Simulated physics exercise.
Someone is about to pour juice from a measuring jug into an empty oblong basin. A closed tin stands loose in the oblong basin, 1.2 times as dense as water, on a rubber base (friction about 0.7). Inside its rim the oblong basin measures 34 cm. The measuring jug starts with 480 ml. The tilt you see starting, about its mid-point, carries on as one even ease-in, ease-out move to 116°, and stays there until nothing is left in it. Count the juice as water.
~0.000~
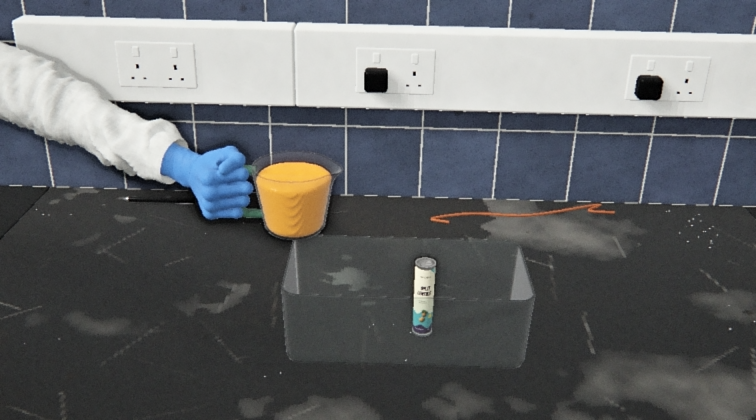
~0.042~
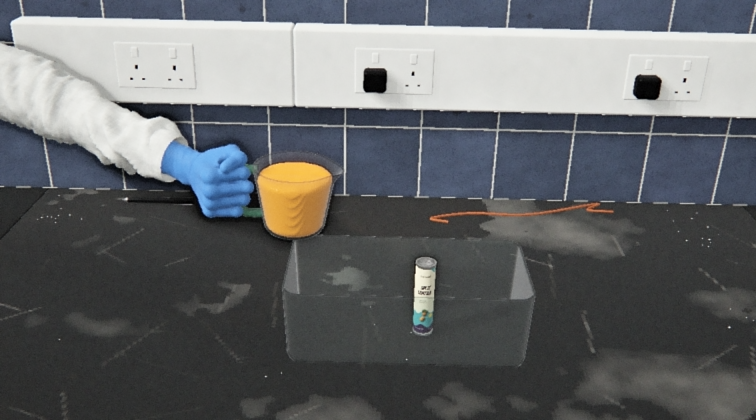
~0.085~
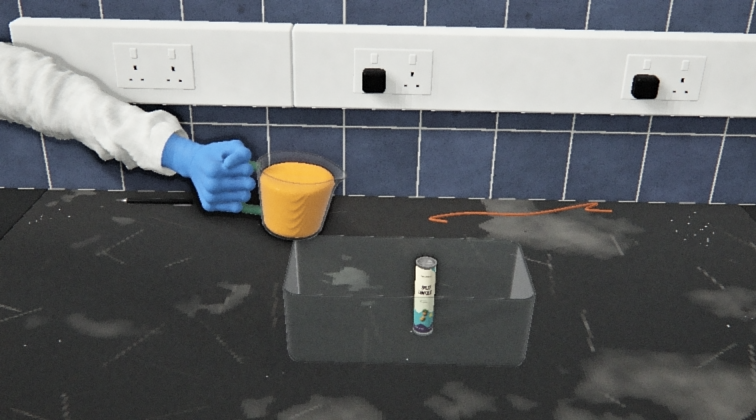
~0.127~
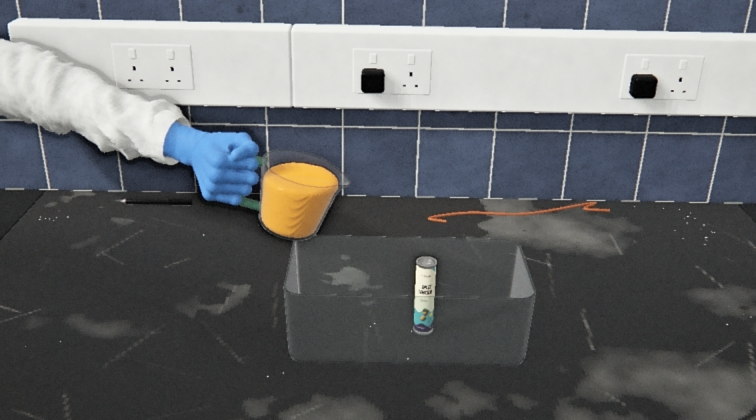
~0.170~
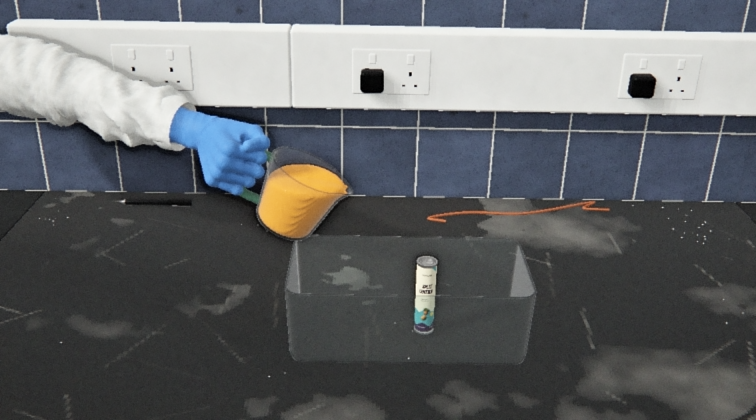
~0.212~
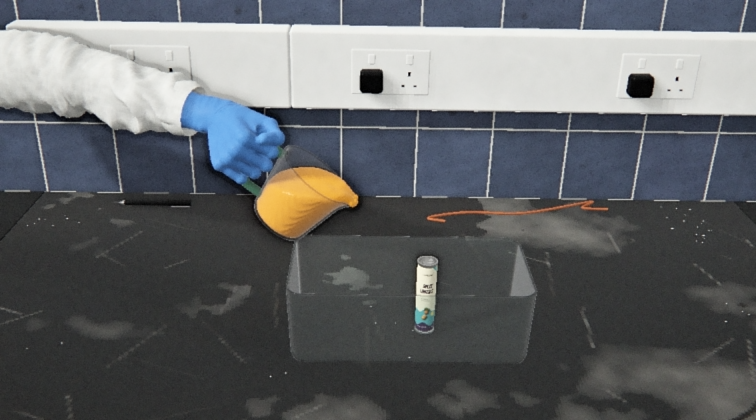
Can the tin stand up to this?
The tin keeps standing.
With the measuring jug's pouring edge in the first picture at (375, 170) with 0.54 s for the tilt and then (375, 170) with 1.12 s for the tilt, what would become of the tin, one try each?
First it falls; then it stays up.
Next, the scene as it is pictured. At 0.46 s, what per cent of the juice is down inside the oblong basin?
About 54 per cent.
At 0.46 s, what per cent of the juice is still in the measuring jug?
Some 26 per cent.
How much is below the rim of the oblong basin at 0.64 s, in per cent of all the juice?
About 96 per cent.
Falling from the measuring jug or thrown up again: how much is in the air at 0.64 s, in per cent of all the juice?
Some 2 per cent.
Then, 0.46 s in, the tilt is 110° and 26 per cent is still to pour; the tin stands where it began.
Then, 0.64 s in, the tilt is 116° and 1 per cent is still to pour; the tin stands where it began.
Then, 0.83 s in, the tilt is 116° and 0 per cent is still to pour; the tin stands where it began.
Then, 1.04 s in, the tilt is 116° and 0 per cent is still to pour; the tin stands where it began.
Finally, the tin stands where it began.
